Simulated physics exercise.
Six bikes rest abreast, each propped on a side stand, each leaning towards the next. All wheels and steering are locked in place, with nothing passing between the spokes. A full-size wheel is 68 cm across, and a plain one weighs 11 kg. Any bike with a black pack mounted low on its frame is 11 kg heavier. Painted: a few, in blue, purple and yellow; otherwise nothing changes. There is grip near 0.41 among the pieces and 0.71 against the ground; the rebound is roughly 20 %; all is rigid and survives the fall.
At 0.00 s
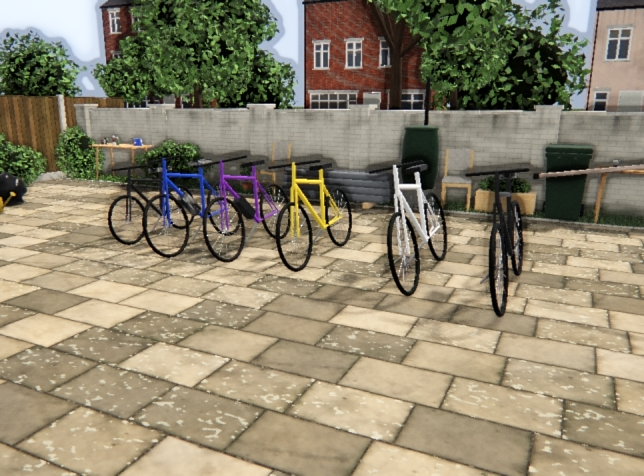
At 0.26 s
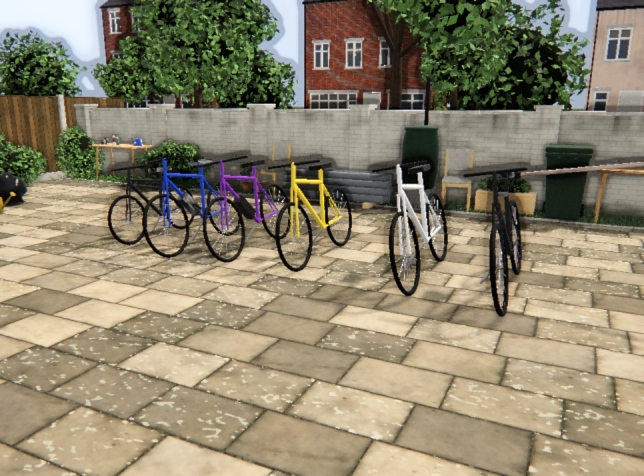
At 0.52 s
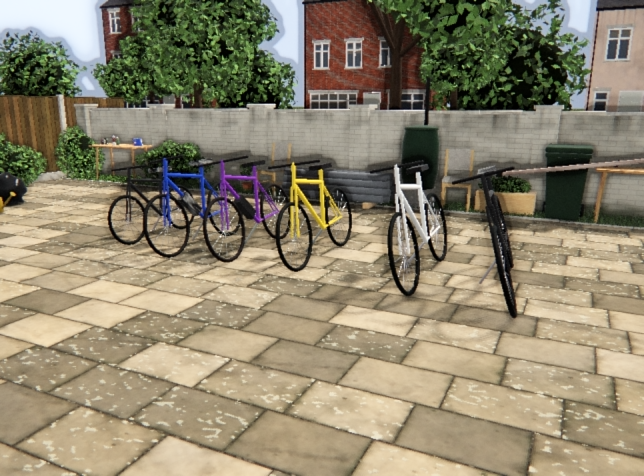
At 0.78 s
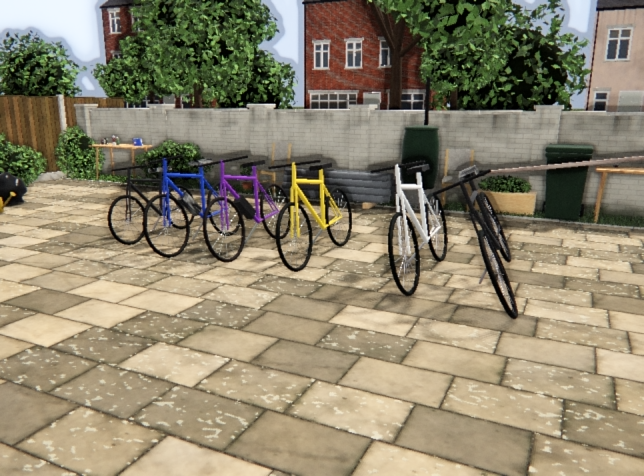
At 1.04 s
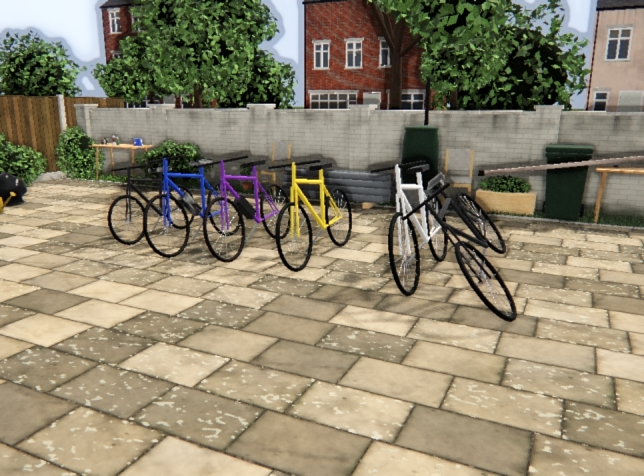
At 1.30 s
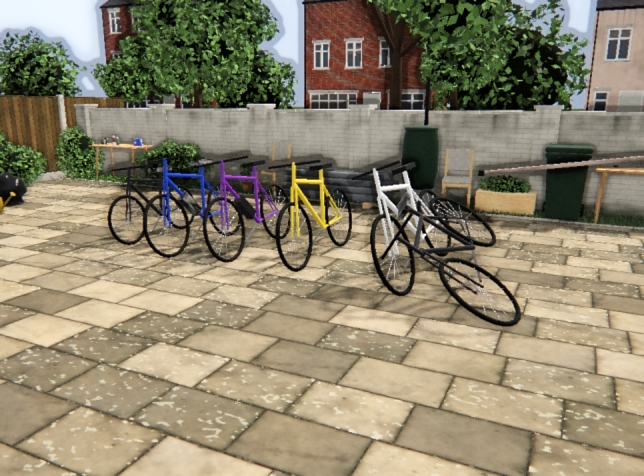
To begin with, six bicycles stand in a row on a paved yard as a long pole reaches in from the right toward the black one at that end. The black bicycle tilts leftward, leaning further until it drops low against the white one, which then leans left too, while the others stay still.
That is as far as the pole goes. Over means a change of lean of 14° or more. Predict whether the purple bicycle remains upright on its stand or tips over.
It remains upright on its stand.
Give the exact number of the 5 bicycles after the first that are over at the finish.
The count is 1.
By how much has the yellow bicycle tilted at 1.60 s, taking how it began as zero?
It's at some 0 degrees.
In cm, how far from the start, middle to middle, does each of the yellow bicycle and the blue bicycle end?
So yellow shifts 0 cm, while blue shifts 0 cm.
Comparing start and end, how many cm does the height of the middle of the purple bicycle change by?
About 0 cm lower.
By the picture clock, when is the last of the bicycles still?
3.0 s or so.
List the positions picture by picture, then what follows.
In the first picture (pixels give the middle of a visible side), pole end (537, 176) 12 cm from the first bicycle; purple bicycle (273, 198); blue bicycle (211, 196); yellow bicycle (341, 205); none of the others has stirred.
The second picture shows pole end (518, 175) pushing; purple bicycle (274, 198).
The third picture shows pole end (500, 174) pushing; purple bicycle (274, 199); none of the others has stirred.
The fourth picture shows pole end pushing; purple bicycle (274, 199); none of the others has stirred.
The fifth picture shows pole end (482, 173) stopped; purple bicycle (274, 199); none of the others has stirred.
The sixth picture shows pole end (482, 173) stopped; purple bicycle (274, 199); blue bicycle (212, 197); yellow bicycle (341, 205); steepest lean 8°, the bicycle at (433, 209); one has shifted.
After 1.44 s, 1 of the 5 other bicycles over; purple bicycle unmoved.
In the end (3.2 s), 1 of the 5 other bicycles over; purple bicycle unmoved; blue bicycle unmoved; yellow bicycle unmoved. Four left standing. From the last view, middles, purple bicycle near (249, 202), blue bicycle near (194, 200).
